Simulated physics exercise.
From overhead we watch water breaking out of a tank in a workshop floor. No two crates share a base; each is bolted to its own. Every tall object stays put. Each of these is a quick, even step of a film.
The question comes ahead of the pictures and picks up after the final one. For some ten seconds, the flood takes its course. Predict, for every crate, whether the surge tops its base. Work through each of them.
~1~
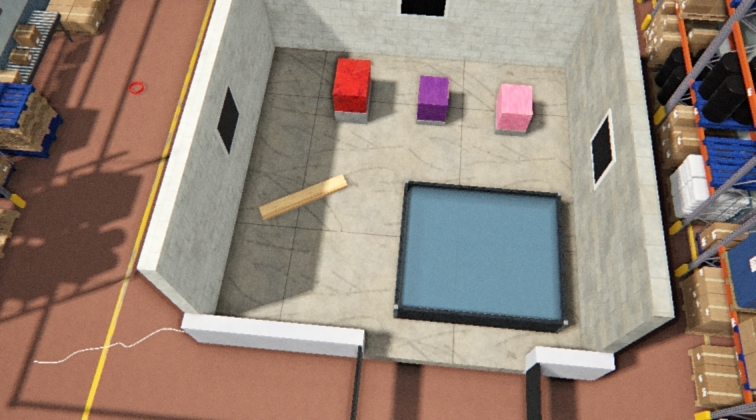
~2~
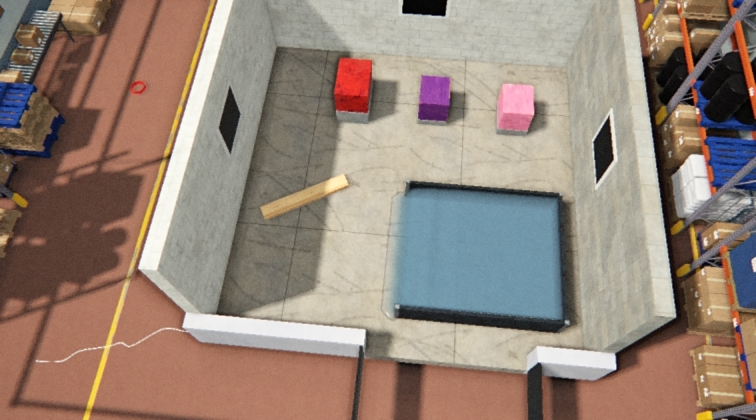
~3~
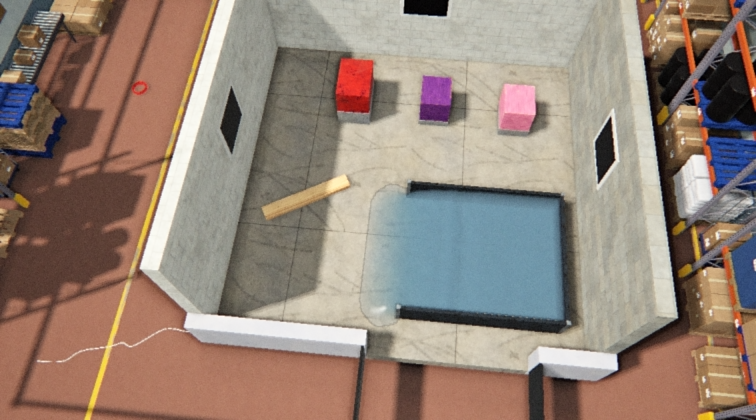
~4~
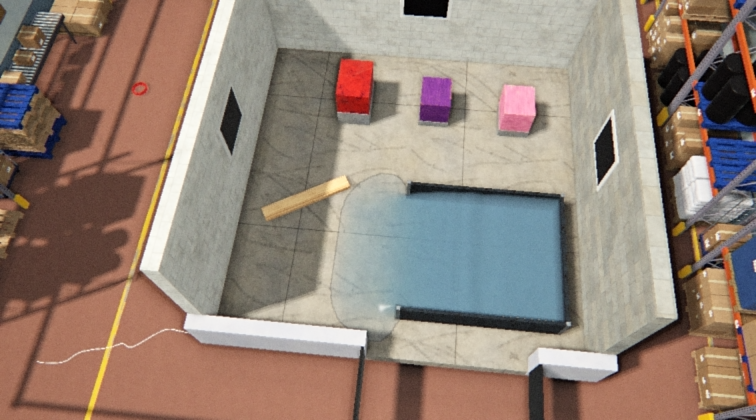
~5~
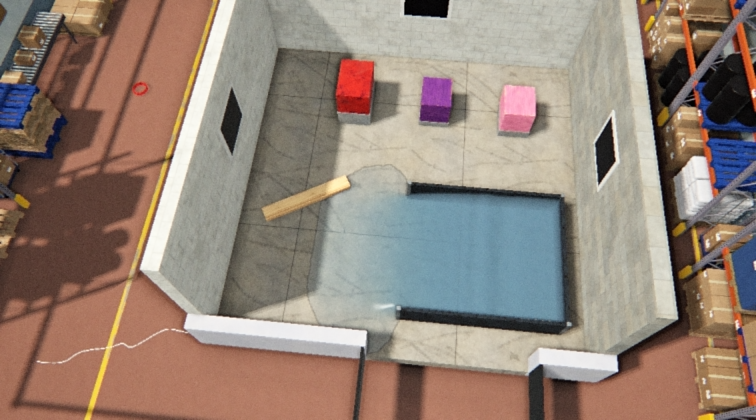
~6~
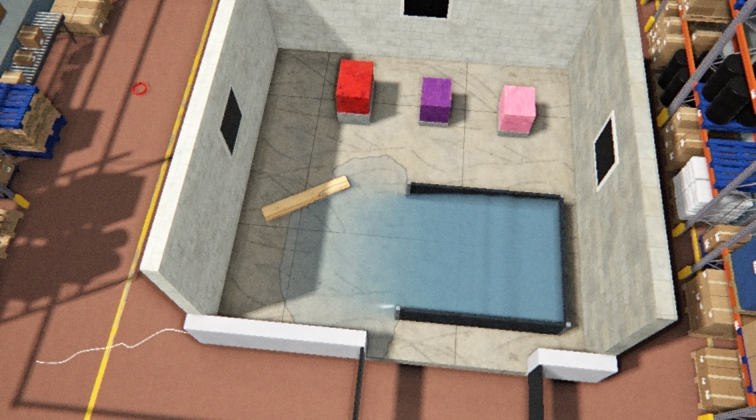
In order: As for the pink crate it's untouched by the water; as for the purple crate it's moistened by the water; as for the red crate it's untouched by the water.
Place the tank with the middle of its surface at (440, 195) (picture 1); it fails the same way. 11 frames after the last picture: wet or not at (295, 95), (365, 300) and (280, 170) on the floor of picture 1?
Submerged, untouched, submerged.
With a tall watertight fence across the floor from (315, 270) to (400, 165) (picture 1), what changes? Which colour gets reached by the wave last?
Looks like the crate marked red.
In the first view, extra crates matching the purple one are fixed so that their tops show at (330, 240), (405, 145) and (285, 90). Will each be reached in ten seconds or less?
Is reached, then is reached, then is reached.
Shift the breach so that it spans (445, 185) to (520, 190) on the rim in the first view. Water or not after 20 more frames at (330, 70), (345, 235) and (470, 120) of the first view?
Spot one: Reached by the flood. Spot two: Spared by the leak. Spot three: Reached by the flood.
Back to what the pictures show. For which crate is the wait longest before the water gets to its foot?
The pink crate, as I see it.
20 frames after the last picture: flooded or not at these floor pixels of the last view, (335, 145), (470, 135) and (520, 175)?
Point one sodden, point two left clear, point three left clear.
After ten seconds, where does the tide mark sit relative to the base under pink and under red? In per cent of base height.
In order: 60% and 50%.
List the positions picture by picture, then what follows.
Still water in the water tank at (481, 250), in the first picture.
Water pours out at (404, 250) and has run to (401, 195), in the second picture.
The front is at (391, 189), out from the gap at (405, 251), in the third picture.
The front is at a hidden place, out from the gap at (405, 252), in the fourth picture.
The front is at (352, 179), out from the gap at (405, 252), in the fifth picture.
The front is at (286, 286), out from the gap at (405, 253), in the sixth picture.
A moment on, water covers 35 % of the floor; the pink crate not reached, the purple crate not reached, the red crate not reached.
Next, water covers 40 % of the floor; the pink crate not reached, the purple crate not reached, the red crate water round its plinth.
Then, water covers 45 % of the floor; the pink crate not reached, the purple crate not reached, the red crate water round its plinth.
Later, water covers 80 % of the floor; the pink crate water round its plinth, the purple crate water round its plinth, the red crate water round its plinth.
In the end, water covers 95 % of the floor; the pink crate stayed above the water, the purple crate was topped, the red crate stayed above the water.
